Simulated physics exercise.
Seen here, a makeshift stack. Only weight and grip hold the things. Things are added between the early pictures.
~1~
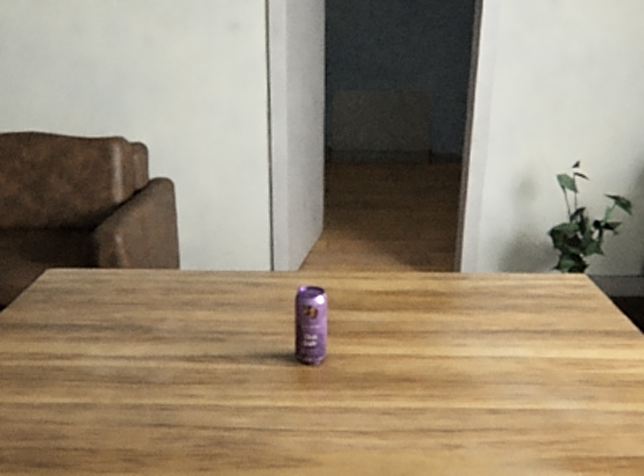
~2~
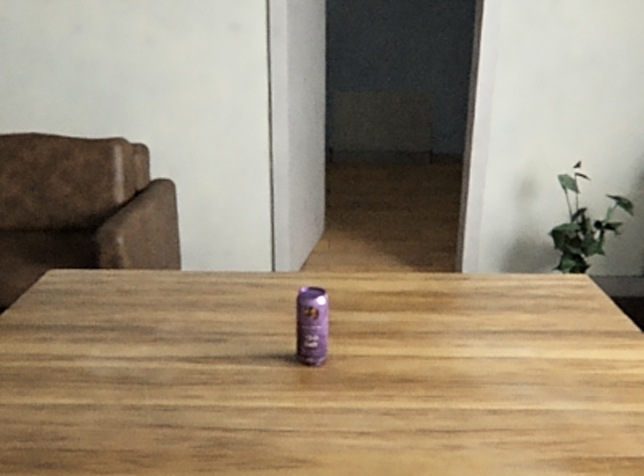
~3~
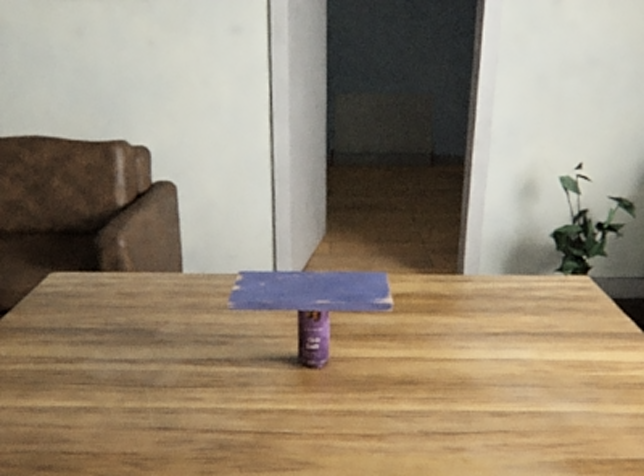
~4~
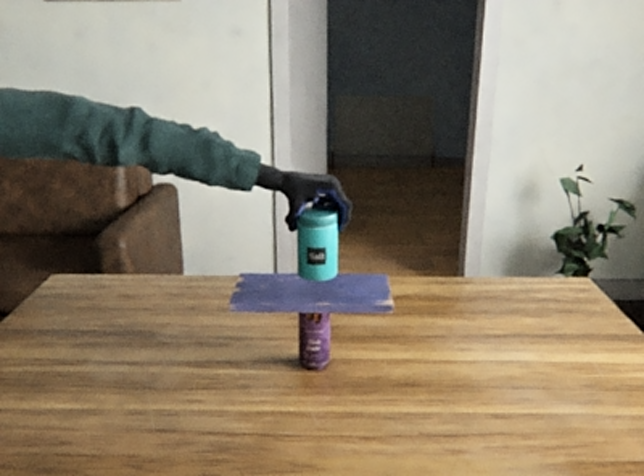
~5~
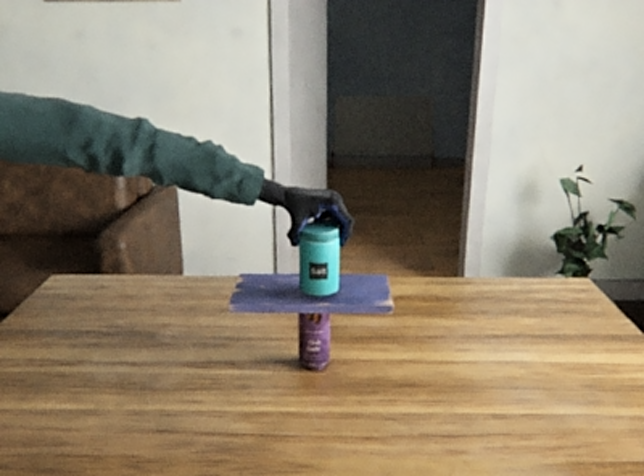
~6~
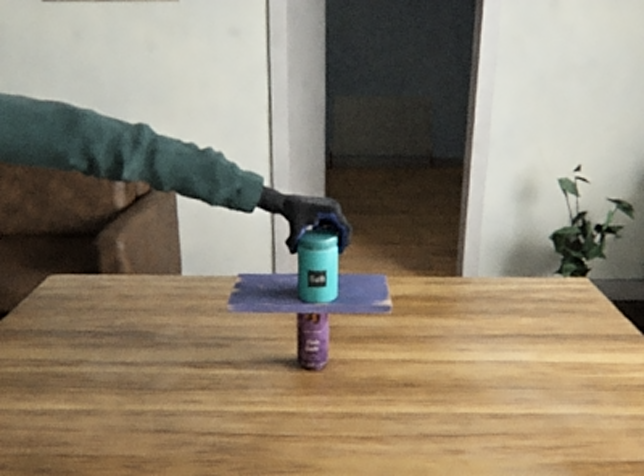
An arm in a green sleeve lowered a turquoise jar onto a blue board, which had appeared on top of a purple can on a wooden table, and kept hold of the jar.
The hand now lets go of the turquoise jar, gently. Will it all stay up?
The stack stays up.
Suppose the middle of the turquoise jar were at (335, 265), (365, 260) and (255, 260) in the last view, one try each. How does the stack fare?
First, it holds; second, it loses its balance; third, it loses its balance.
Then, 0.50 s past the last view, nothing moves.
Then, 1.30 s past the last view, turquoise jar resting near (318, 266).
Finally, all 3 still in place. Final places as the last picture's camera would see them, turquoise jar near (318, 266). The stack keeps its balance.
